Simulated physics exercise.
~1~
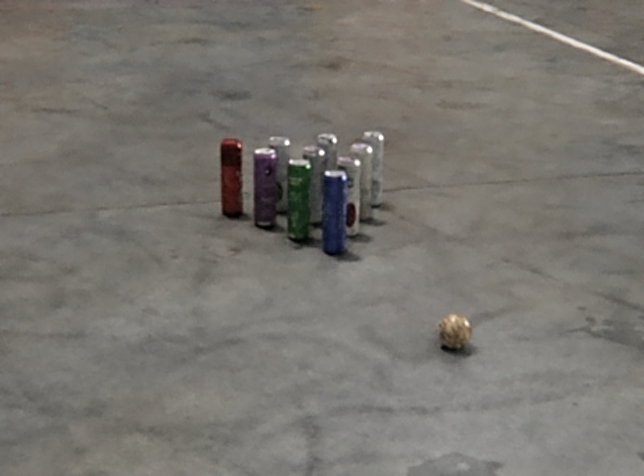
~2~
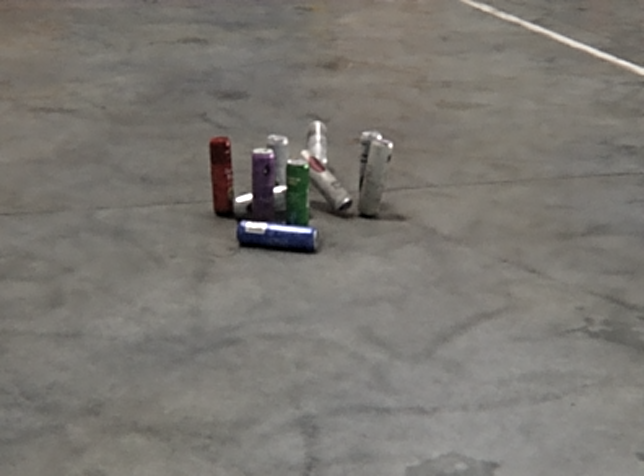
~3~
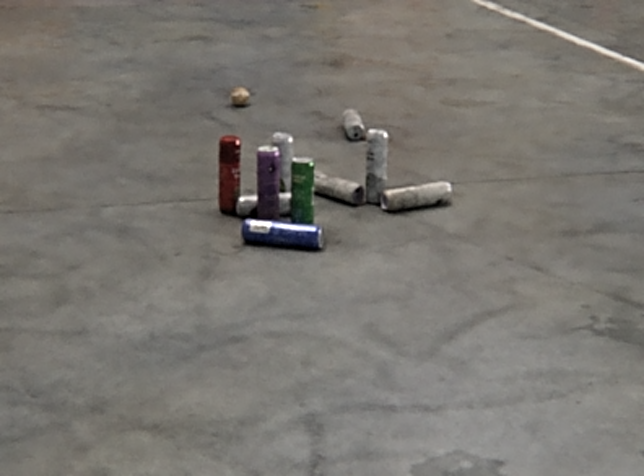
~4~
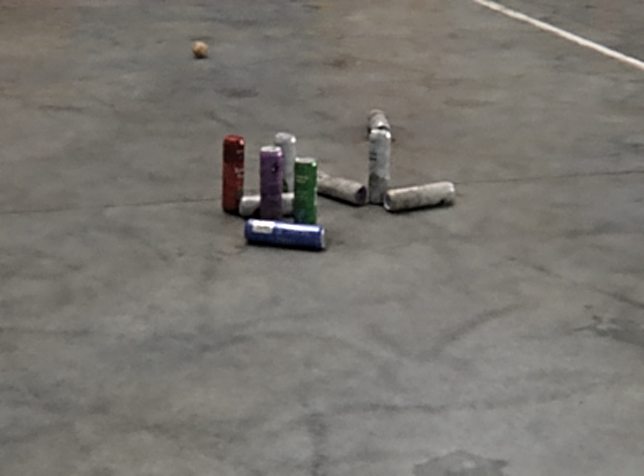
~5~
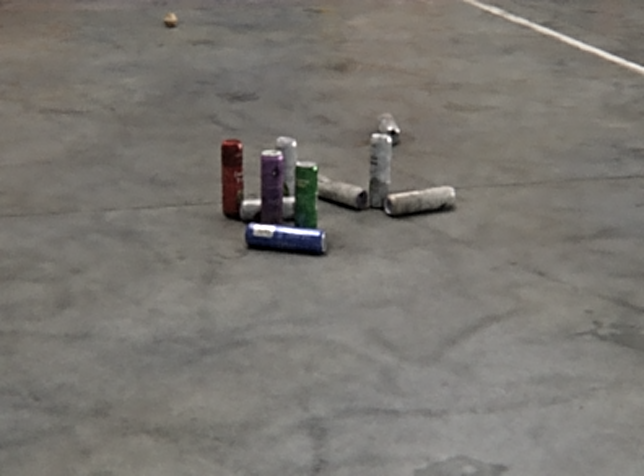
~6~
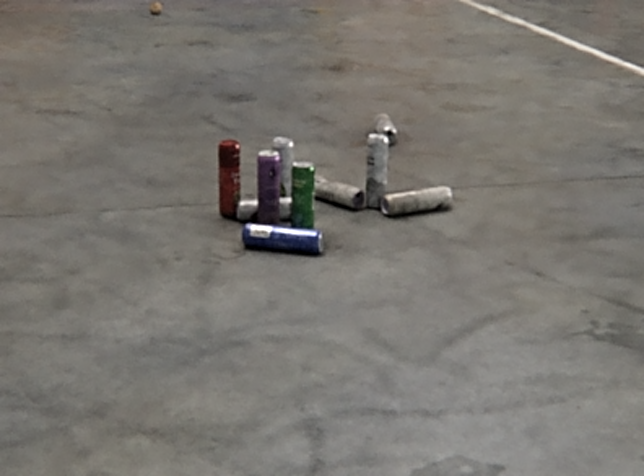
Ten upright tubes stood in a wedge on a grey floor as a small ball rolled in and struck them, toppling the blue one and four pale ones, then rolled away toward the upper left while the red, purple and green tubes stayed standing.
